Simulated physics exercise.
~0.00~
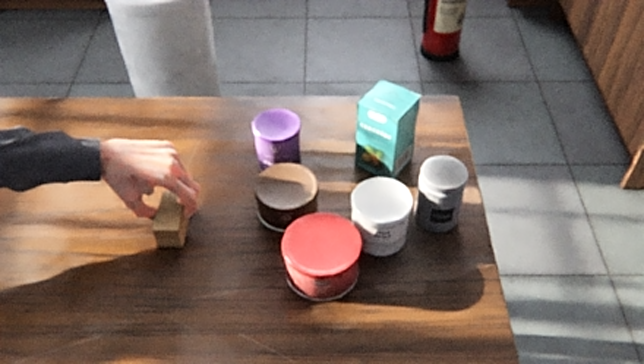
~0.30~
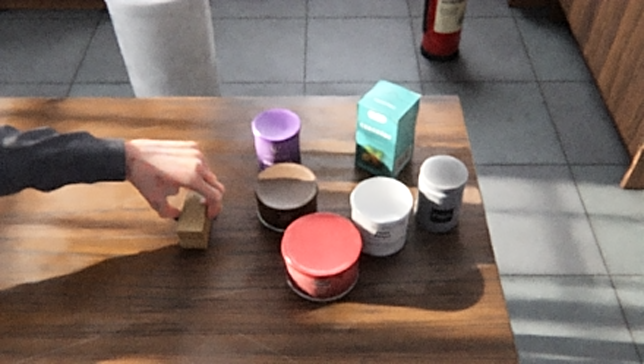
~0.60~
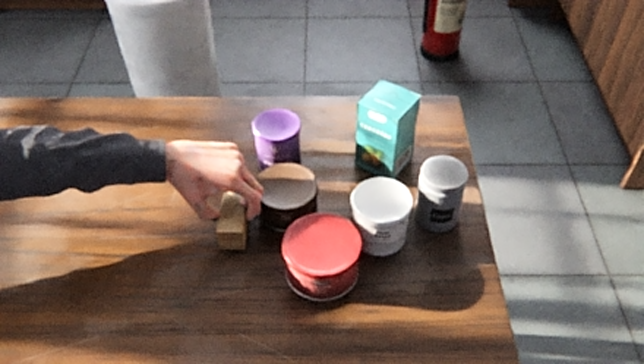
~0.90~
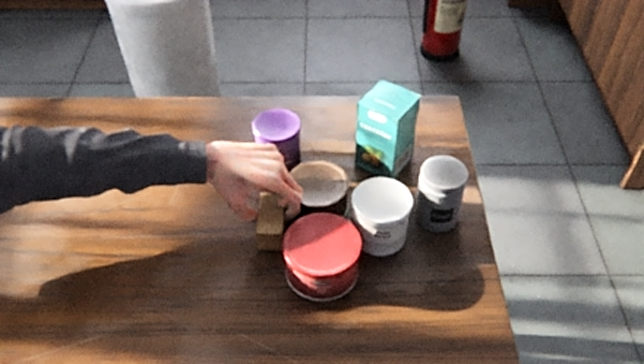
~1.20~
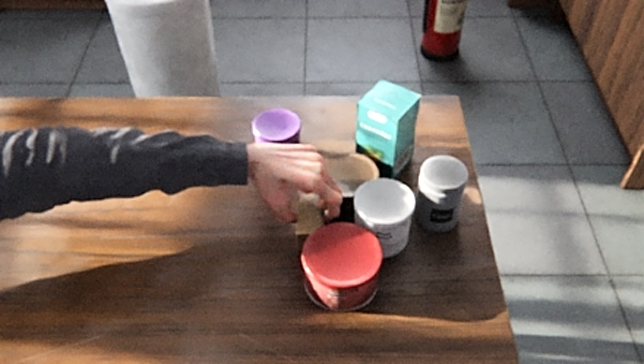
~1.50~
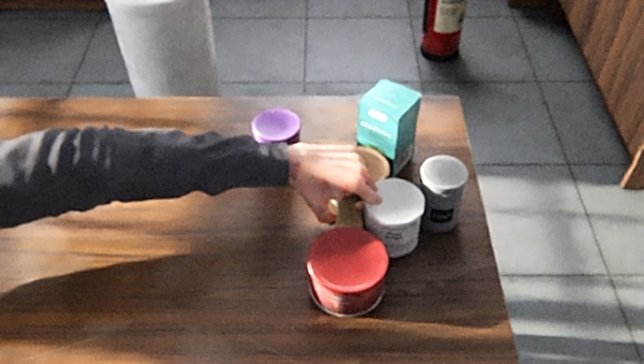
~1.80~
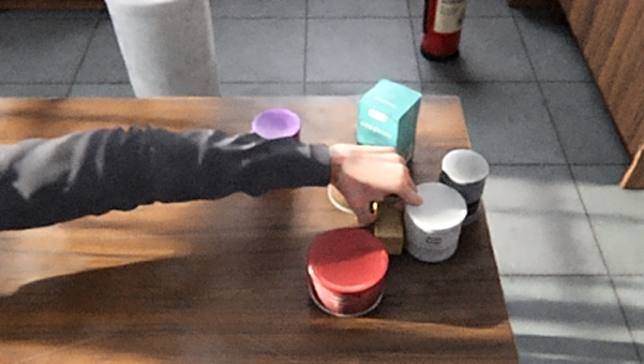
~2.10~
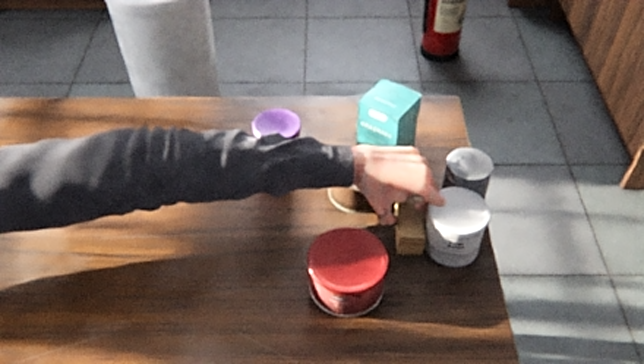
The clip shows a hand sliding a small wooden block rightward across a table into a cluster of containers, shifting a brown tub and red tub, then a white tin and grey jar, which end upright near the table's right end while the purple tin and turquoise carton stay put.
